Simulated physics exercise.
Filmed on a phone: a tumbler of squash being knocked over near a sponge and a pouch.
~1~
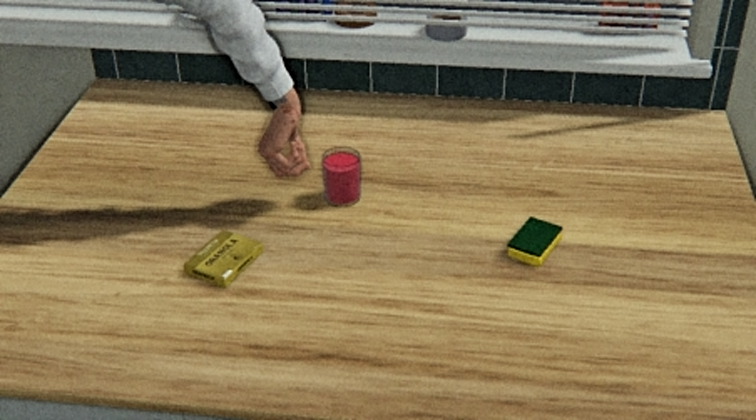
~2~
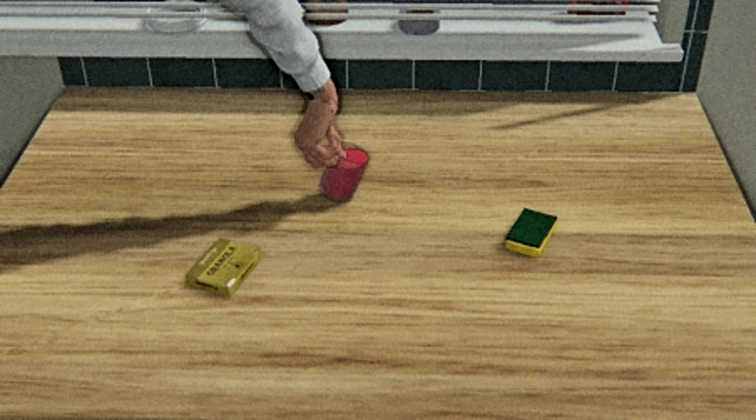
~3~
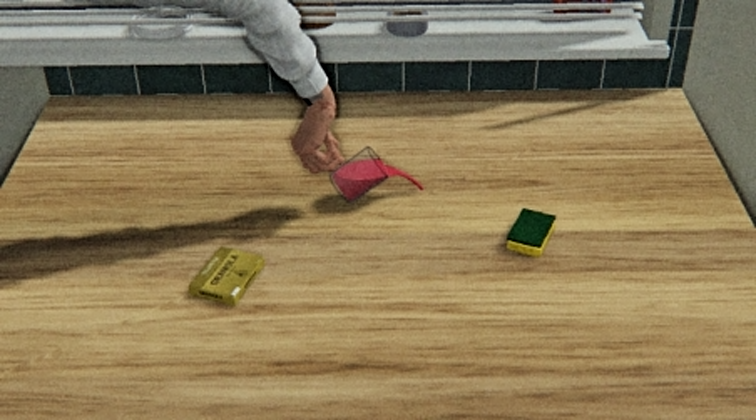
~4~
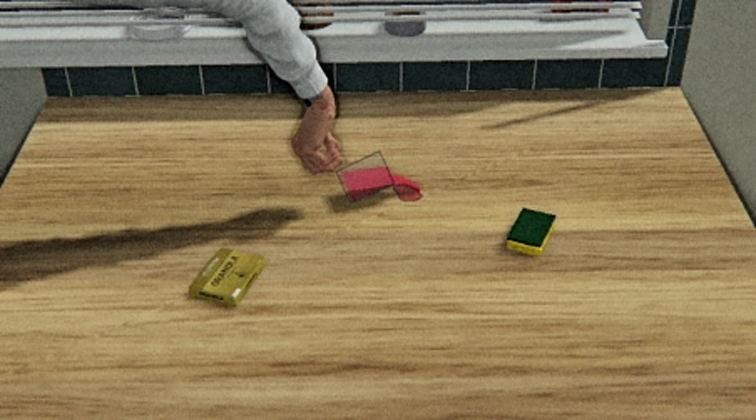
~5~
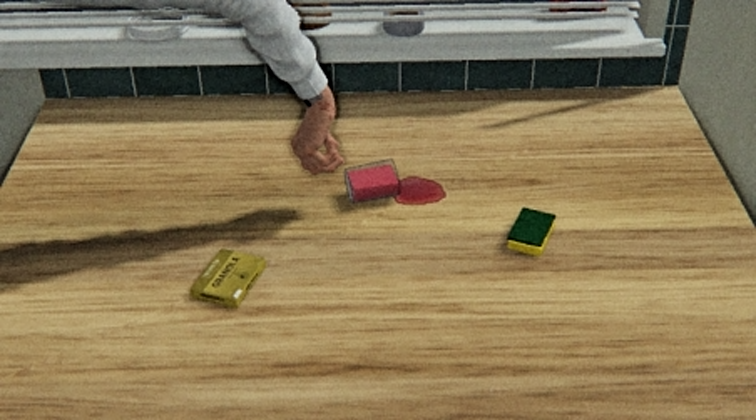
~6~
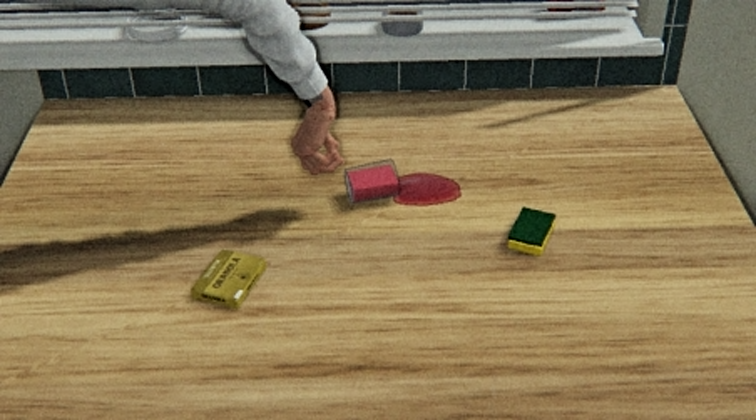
A glass of red drink was knocked over to the right by a hand on a wooden table, and the liquid poured out into a spreading puddle between the glass and a green-and-yellow sponge.
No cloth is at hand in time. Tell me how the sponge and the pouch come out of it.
As for the sponge, it gets wet; the pouch stays dry.
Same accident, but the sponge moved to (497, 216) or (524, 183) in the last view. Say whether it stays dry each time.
In the first try it ends up in the puddle; in the second it ends up in the puddle.
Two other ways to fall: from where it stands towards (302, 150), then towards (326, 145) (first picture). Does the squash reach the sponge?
In the first try it escapes; in the second it escapes.
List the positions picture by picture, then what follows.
In the first picture, it stands upright; tumbler (342, 175) about three quarters full; sponge (535, 235); pouch (223, 253).
In the second picture, the hand pushes it; tumbler (344, 171) tipped 20°.
In the third picture, it is falling; tumbler (361, 174) tipped 55°; pouch (227, 270).
In the fourth picture, it is falling; tumbler (367, 177) tipped 70°; a puddle starts at (408, 192); sponge (532, 226).
In the fifth picture, it is down; tumbler (374, 181) tipped 85°; a puddle starts at (415, 191).
In the sixth picture, it is down; tumbler (374, 181) tipped 85°; a puddle starts at (420, 190); sponge (532, 225); pouch (229, 273).
Soon after, the puddle covers about as much as a tray; the sponge is wet; the pouch is dry.
Later, the puddle covers about as much as a big tray; the sponge is wet; the pouch is dry.
In the end, the puddle covers about as much as a big tray; the sponge is wet; the pouch is dry.
